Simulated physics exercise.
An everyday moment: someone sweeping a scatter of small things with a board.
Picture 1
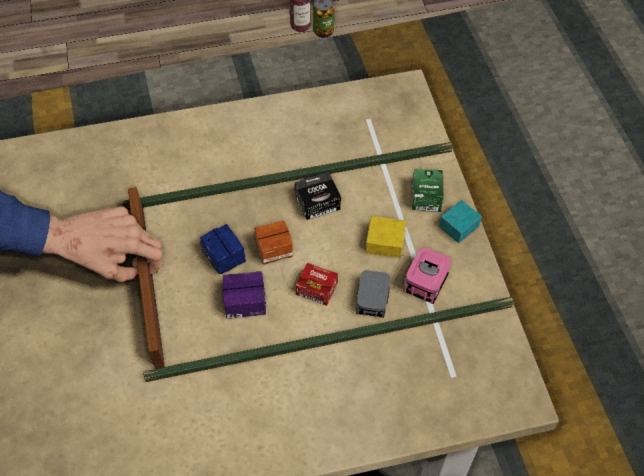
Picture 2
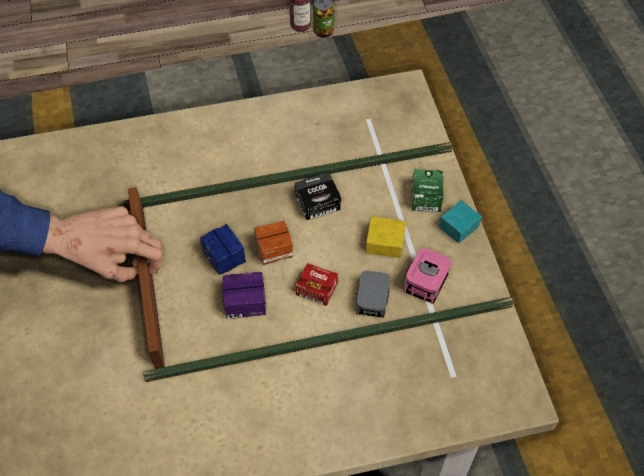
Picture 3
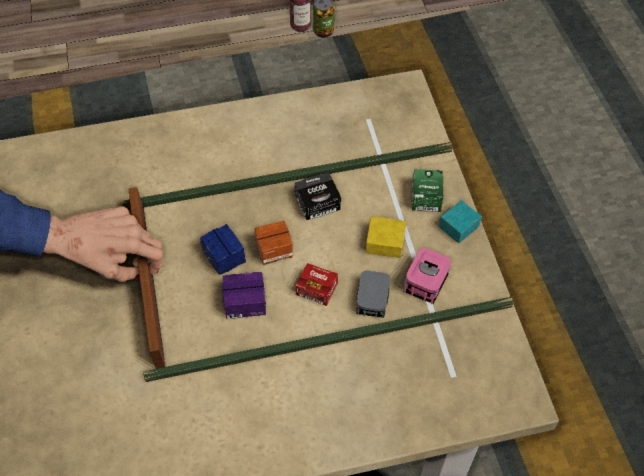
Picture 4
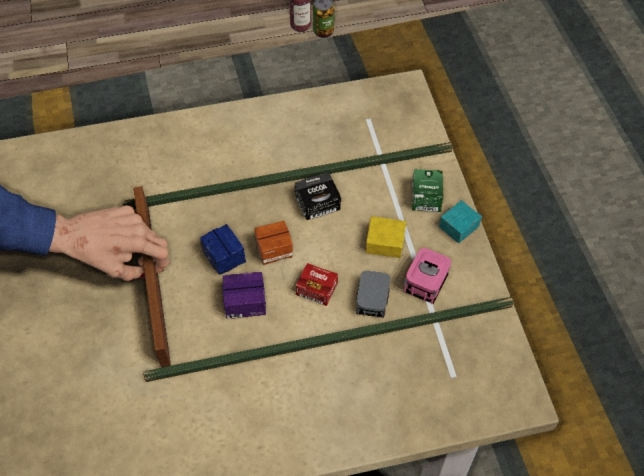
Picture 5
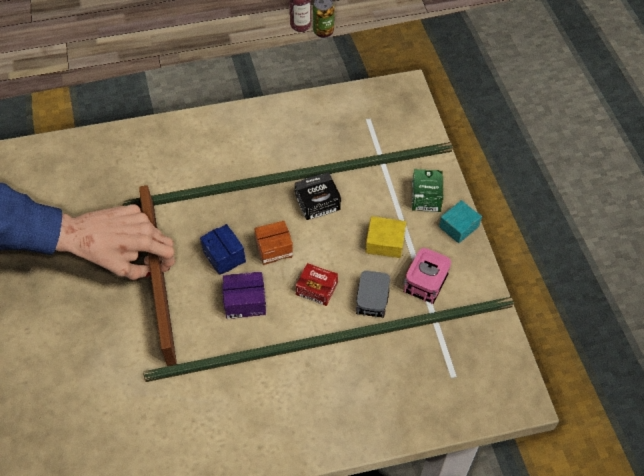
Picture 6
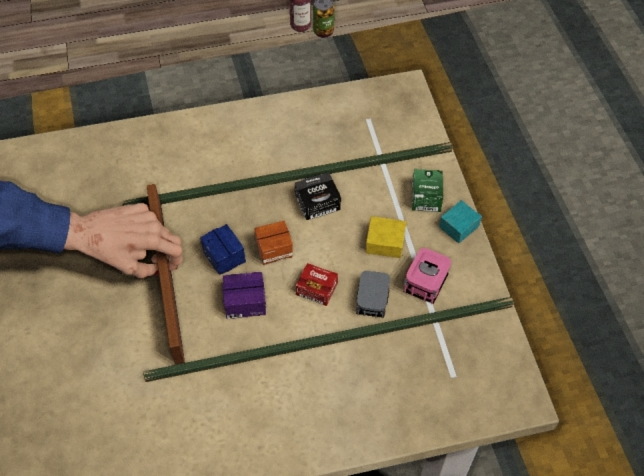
On a tabletop, a hand held a brown board still beside scattered colorful blocks and small boxes between two green rails, then slid it slightly to the right, while the small things stayed put.
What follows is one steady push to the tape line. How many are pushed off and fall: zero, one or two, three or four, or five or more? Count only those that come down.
In the end the number that fall off is one or two.
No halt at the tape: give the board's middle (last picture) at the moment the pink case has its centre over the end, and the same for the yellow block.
About (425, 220), and (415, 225) for the other.
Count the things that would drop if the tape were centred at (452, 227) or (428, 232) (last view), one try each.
Down on the floor: 6 and 4.
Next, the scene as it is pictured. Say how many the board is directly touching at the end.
In contact: 4.
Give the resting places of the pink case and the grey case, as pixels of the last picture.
About (491, 279), and the other about (449, 296).
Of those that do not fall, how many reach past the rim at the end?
That would be 3.
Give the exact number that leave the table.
Exactly 1.
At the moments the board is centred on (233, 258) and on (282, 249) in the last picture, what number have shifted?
First 3, then 5.
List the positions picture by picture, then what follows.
Turquoise block (460, 221); green box (428, 190); pink case (428, 275); board (146, 275); tape (407, 236), in the first picture.
Green box (428, 190); yellow block (386, 237), in the second picture.
Pink case (428, 275); board (146, 275), in the third picture.
Turquoise block (460, 221); blue box (223, 250), in the fourth picture.
Green box (428, 190); black box (318, 196), in the fifth picture.
Turquoise block (460, 221); green box (428, 190); pink case (428, 275); board (165, 271); tape (407, 236), in the sixth picture.
Soon after, none off yet; turquoise block at rest near (460, 221); green box at rest near (428, 190); pink case at rest near (428, 275).
At rest, the number that fall off is one or two; fallen, turquoise block.
